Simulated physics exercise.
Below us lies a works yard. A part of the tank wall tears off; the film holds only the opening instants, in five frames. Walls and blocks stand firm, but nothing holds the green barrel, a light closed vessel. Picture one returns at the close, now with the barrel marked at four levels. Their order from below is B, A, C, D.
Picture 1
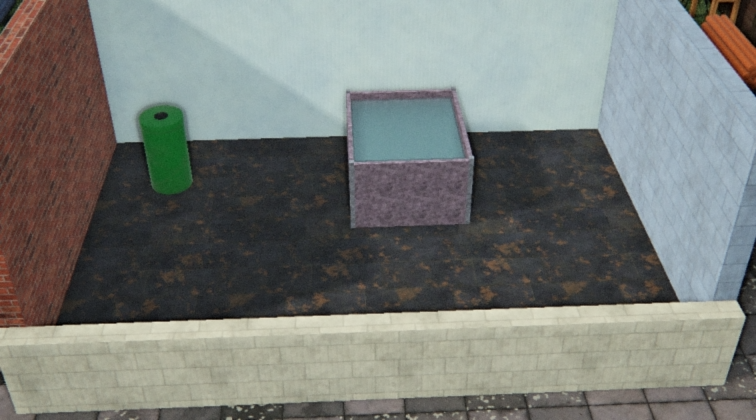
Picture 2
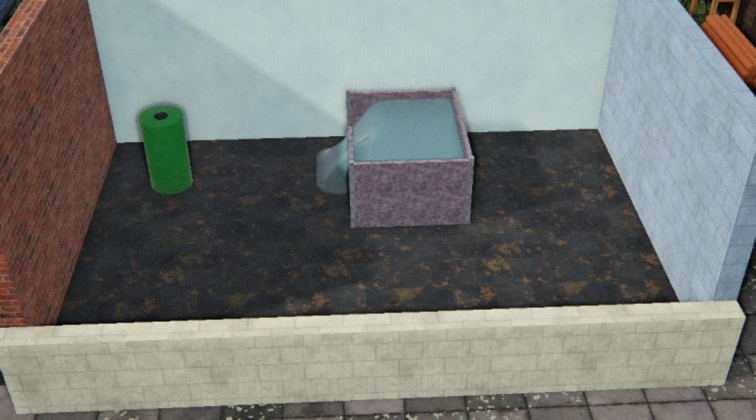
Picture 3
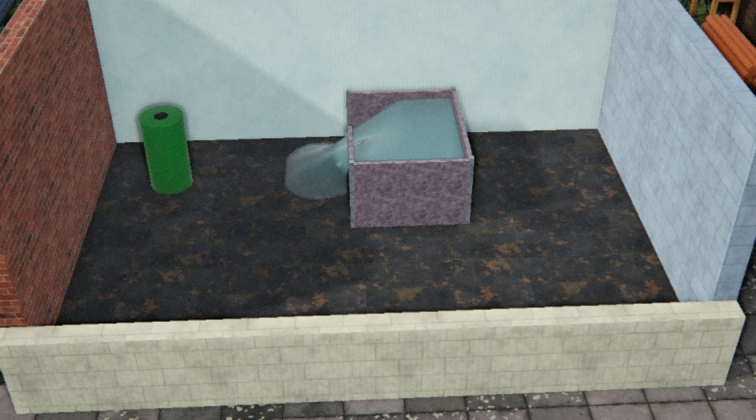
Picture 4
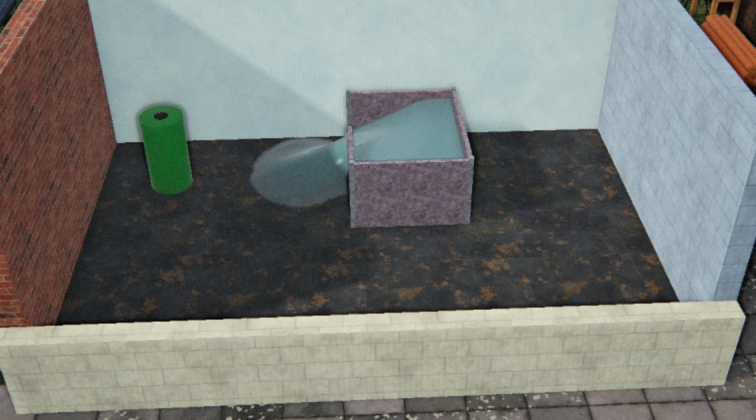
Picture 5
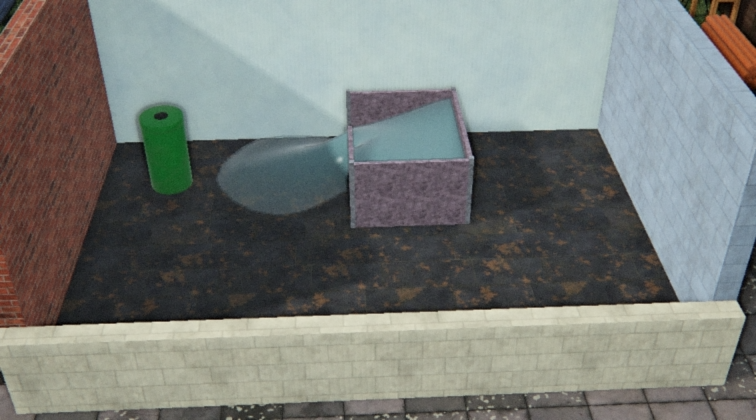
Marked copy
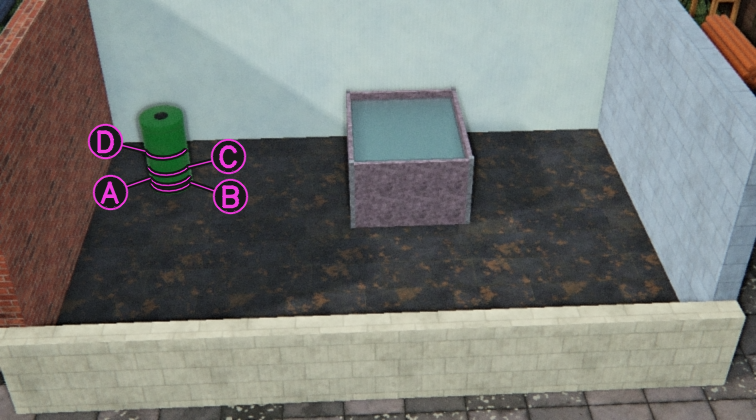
In a walled works yard, water poured out of the left side of a full stone tank and spread across the dark ground toward the green barrel, widening steadily while the barrel stayed still.
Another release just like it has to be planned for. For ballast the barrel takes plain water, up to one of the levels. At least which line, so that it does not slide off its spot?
The limit is D.
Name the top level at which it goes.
That is level C.
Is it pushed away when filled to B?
Yes.
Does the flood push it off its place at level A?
Yes, that goes wrong.
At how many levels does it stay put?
One.
On the marked copy, A at (168, 185); B at (169, 191); C at (166, 175); D at (163, 158); from the bottom up B, A, C, D.
With A, it is pushed about 6 times its own width away.
With B, it is pushed about 9 times its own width away.
With C, it is pushed about its own width away.
With D, it does not move.
